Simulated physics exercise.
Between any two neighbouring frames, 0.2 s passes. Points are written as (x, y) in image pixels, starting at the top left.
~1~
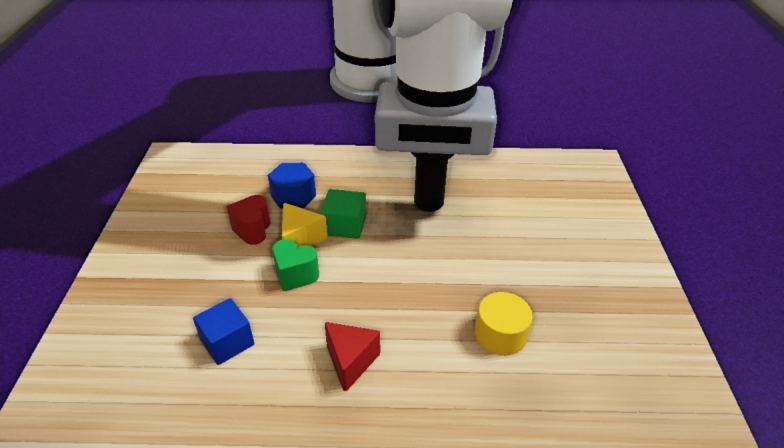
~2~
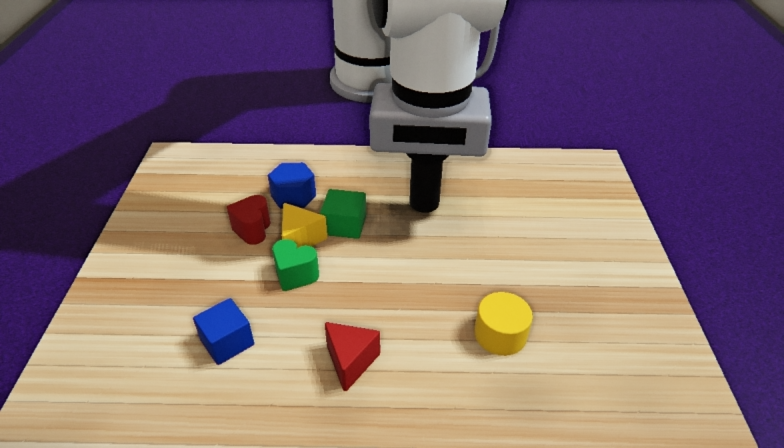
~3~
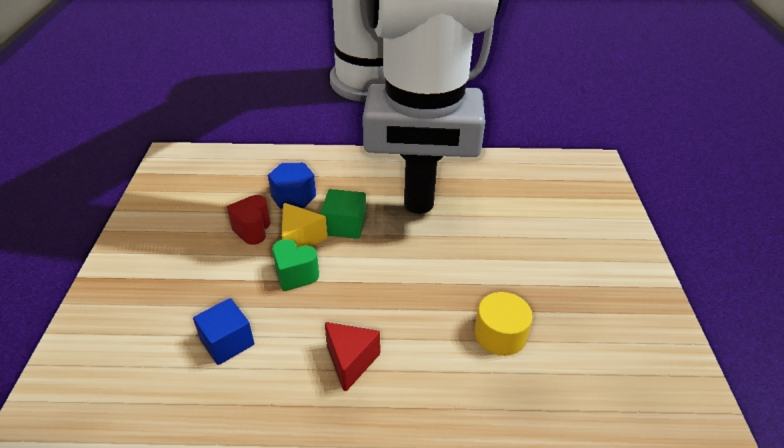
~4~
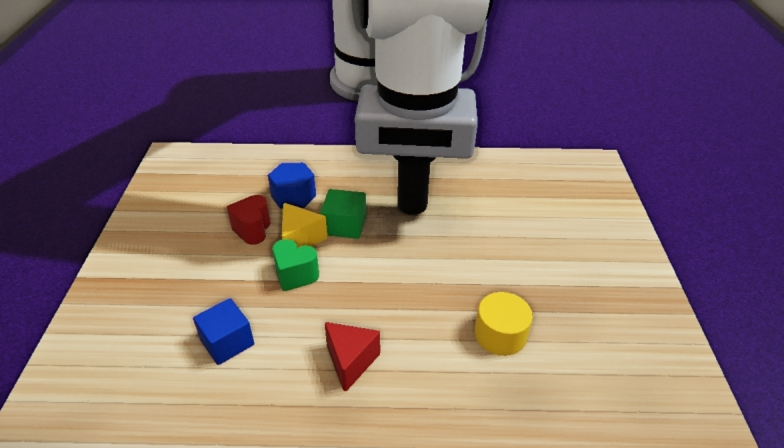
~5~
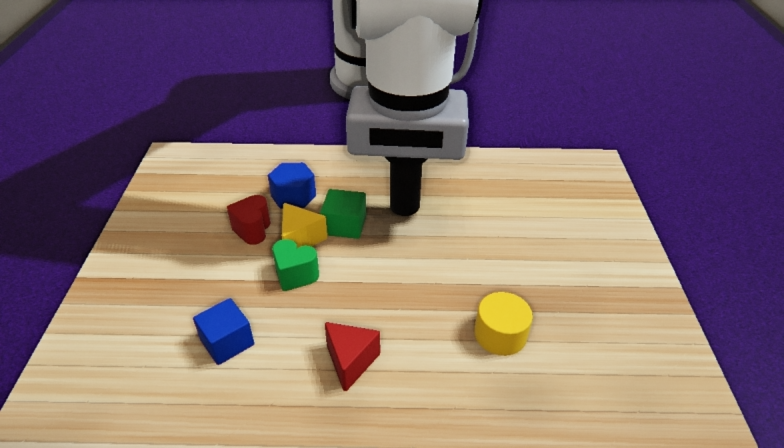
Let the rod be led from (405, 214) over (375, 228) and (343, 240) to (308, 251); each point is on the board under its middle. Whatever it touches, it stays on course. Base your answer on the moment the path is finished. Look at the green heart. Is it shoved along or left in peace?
Stays where it is.
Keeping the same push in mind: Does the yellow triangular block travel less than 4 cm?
Going by the path, yes.
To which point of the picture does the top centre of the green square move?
I'd say the green square ends with its top centre at (312, 199).
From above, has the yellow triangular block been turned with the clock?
Yes - that is the case.
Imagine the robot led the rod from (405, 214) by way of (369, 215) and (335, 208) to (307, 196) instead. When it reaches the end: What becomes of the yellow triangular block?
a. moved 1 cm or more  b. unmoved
(a)
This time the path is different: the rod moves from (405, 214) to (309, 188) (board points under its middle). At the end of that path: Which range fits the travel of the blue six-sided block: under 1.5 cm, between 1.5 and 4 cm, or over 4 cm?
Once the path is done, the blue six-sided block lies 1.5 to 4 cm from its present place.
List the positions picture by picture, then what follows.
The first picture shows lower end of the rod (429, 202), tops of blocks, red heart (248, 208), green heart (292, 253), yellow triangular block (297, 217), green square (343, 202).
The second picture shows rod (424, 203), blocks as before.
The third picture shows rod (419, 204), blocks as before.
The fourth picture shows rod (412, 205), blocks as before.
The fifth picture shows rod (405, 207), red heart (248, 208), green heart (292, 253), yellow triangular block (297, 217), green square (343, 202).
The first path, step by step. One third of the way, rod (375, 220); green square (340, 202).
Two thirds of the way, rod (342, 232); yellow triangular block (294, 219); green square (318, 200), turned 30° clockwise.
At the end, rod (307, 243); red heart (246, 206); green heart not moved; yellow triangular block (270, 221), turned 50° clockwise; green square (312, 199), turned 50° clockwise.
